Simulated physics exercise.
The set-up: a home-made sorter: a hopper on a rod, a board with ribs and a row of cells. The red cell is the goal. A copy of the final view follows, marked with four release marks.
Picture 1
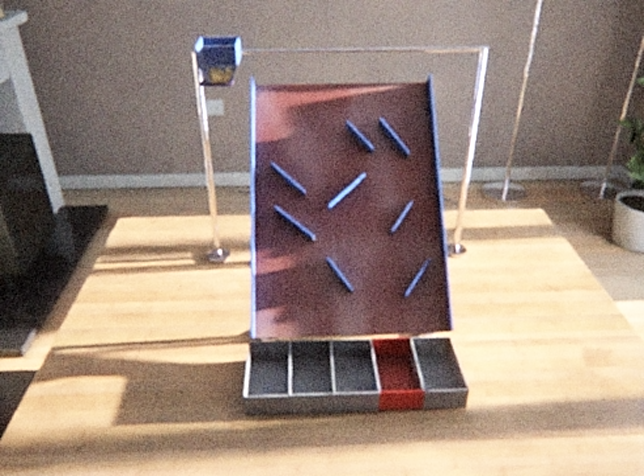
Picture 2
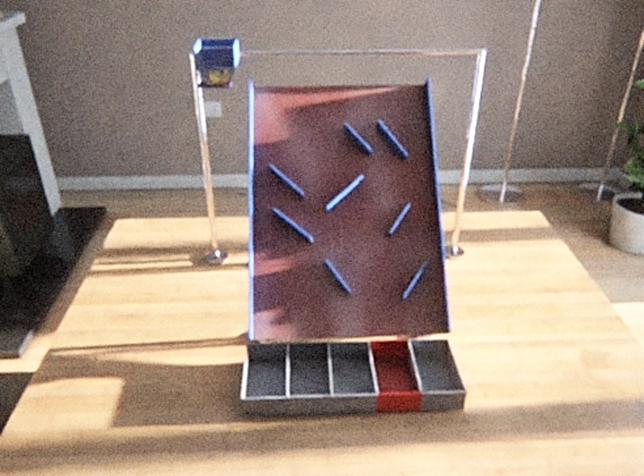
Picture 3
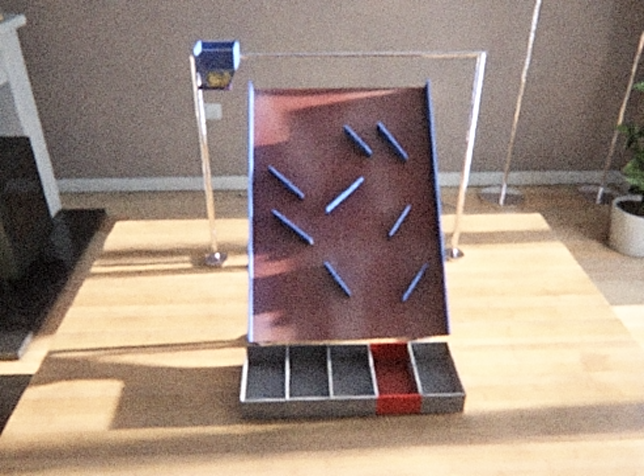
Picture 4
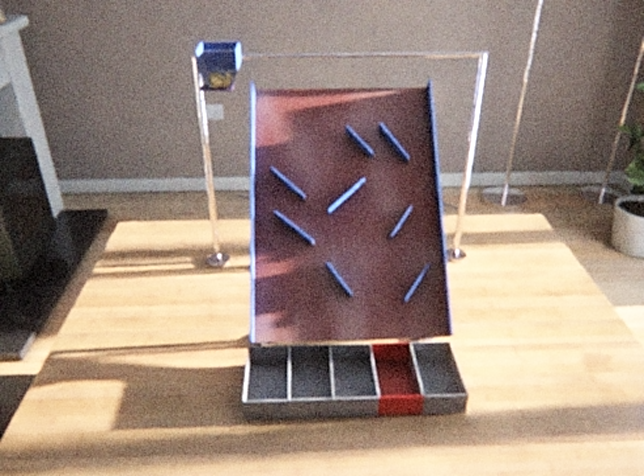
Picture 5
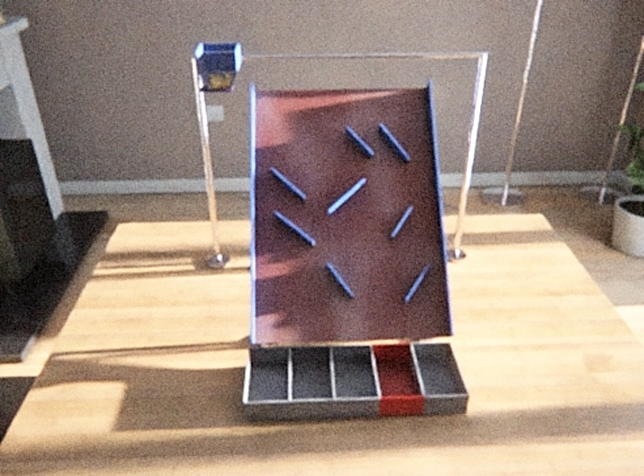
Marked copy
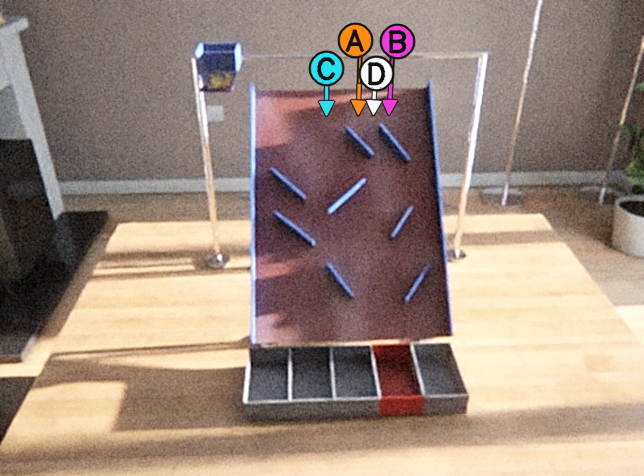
The video shows a small blue container on a metal rod above a tilted reddish board with blue ribs, and a row of five cells, one red, on a wooden table; apart from slight shifts of the view, nothing moves.
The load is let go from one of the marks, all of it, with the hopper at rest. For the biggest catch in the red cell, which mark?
Go for C.
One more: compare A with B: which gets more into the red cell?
A it is.
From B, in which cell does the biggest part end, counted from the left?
It is the fifth one.
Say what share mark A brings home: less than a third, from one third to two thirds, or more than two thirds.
It is less than a third.
On the marked copy, mark A meets the board at (358, 109); mark B meets the board at (389, 109); mark C meets the board at (326, 110); mark D meets the board at (373, 109).
Choosing A, roughly a quarter in the red cell, the larger part in other cells.
Choosing B, about a tenth in the red cell, almost all in other cells.
Choosing C, roughly two thirds in the red cell, roughly a third in other cells.
Choosing D, about a tenth in the red cell, the larger part in other cells, just a few outside the box.
